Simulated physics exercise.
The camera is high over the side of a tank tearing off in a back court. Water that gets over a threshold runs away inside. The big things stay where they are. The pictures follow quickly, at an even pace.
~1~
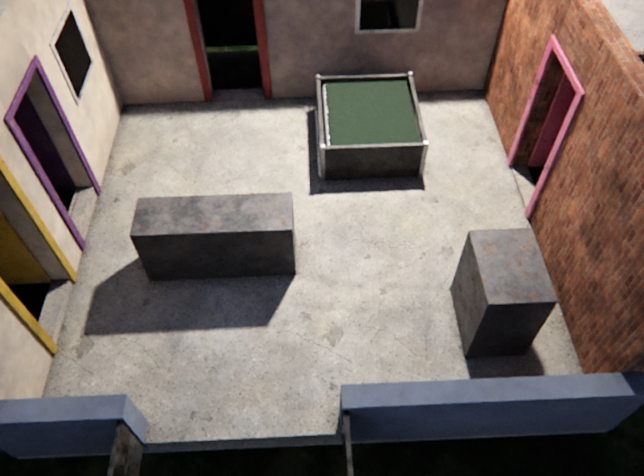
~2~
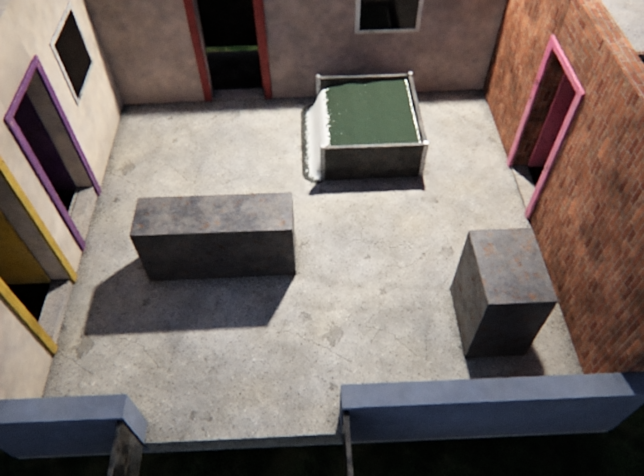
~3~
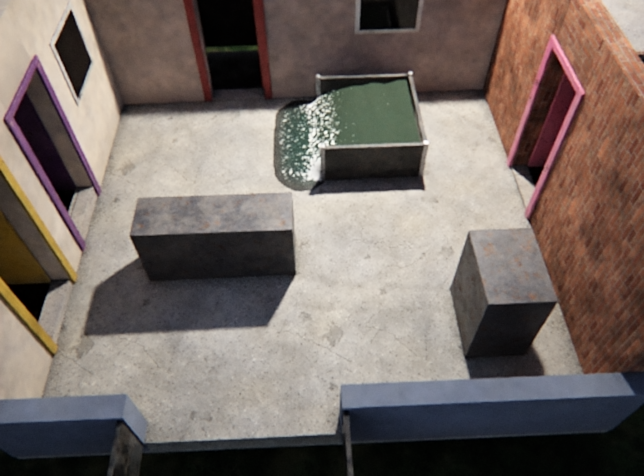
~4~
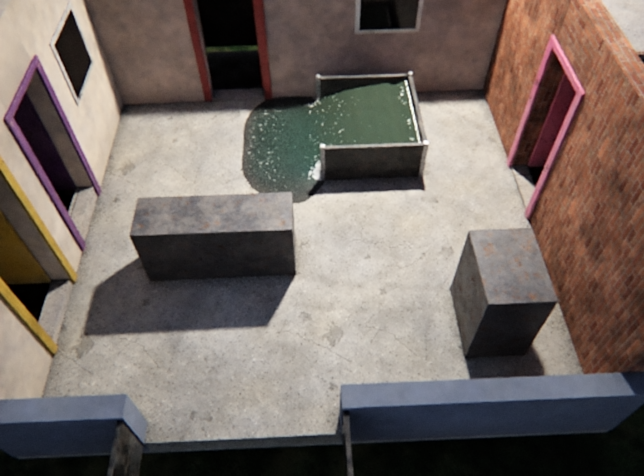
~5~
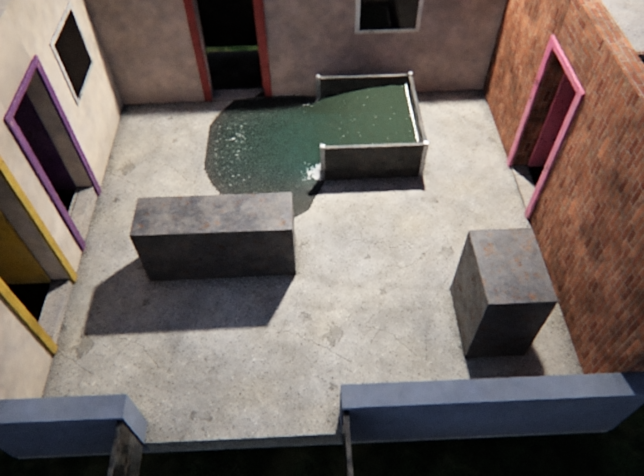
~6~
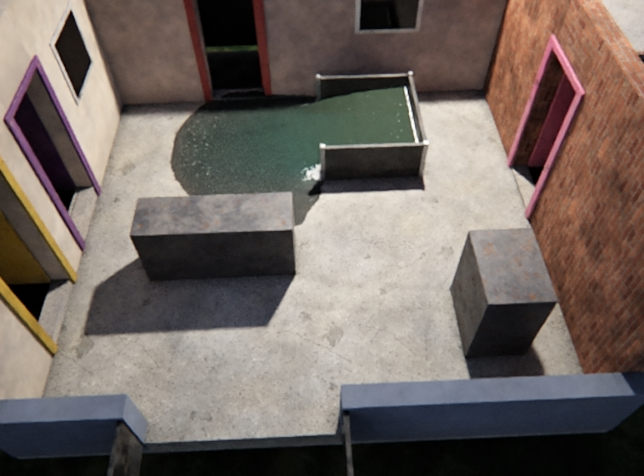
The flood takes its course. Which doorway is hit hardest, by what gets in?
The red door.
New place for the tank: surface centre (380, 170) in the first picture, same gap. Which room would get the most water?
The purple one.
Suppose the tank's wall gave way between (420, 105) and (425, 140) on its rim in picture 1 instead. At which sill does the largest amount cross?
I say the door marked pink.
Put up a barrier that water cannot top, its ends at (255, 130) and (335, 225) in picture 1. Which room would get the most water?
Most goes in at the red one.
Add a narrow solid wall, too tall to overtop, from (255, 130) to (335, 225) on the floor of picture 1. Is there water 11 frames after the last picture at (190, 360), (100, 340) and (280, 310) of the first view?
As listed: Dry, not flooded, no water.
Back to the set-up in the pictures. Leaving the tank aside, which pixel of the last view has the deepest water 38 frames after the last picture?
Roughly at (35, 426).
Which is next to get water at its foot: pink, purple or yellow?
First comes the purple-painted one.
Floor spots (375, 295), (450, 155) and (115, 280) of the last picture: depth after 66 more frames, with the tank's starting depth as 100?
In that order: 4, 2 and 8 per cent.
A moment on, water covers 30 % of the floor; red door a trickle in, yellow door not reached, pink door not reached, purple door wet at the sill, nothing in.
Next, water covers 30 % of the floor; red door some in, yellow door wet at the sill, nothing in, pink door not reached, purple door wet at the sill, nothing in.
Then, water covers 40 % of the floor; red door some in, yellow door wet at the sill, nothing in, pink door not reached, purple door wet at the sill, nothing in.
Later, water covers 55 % of the floor; red door some in, yellow door wet at the sill, nothing in, pink door not reached, purple door wet at the sill, nothing in.
In the end, water covers 90 % of the floor; red door some in, yellow door wet at the sill, nothing in, pink door wet at the sill, nothing in, purple door wet at the sill, nothing in; the red door has let in the most.
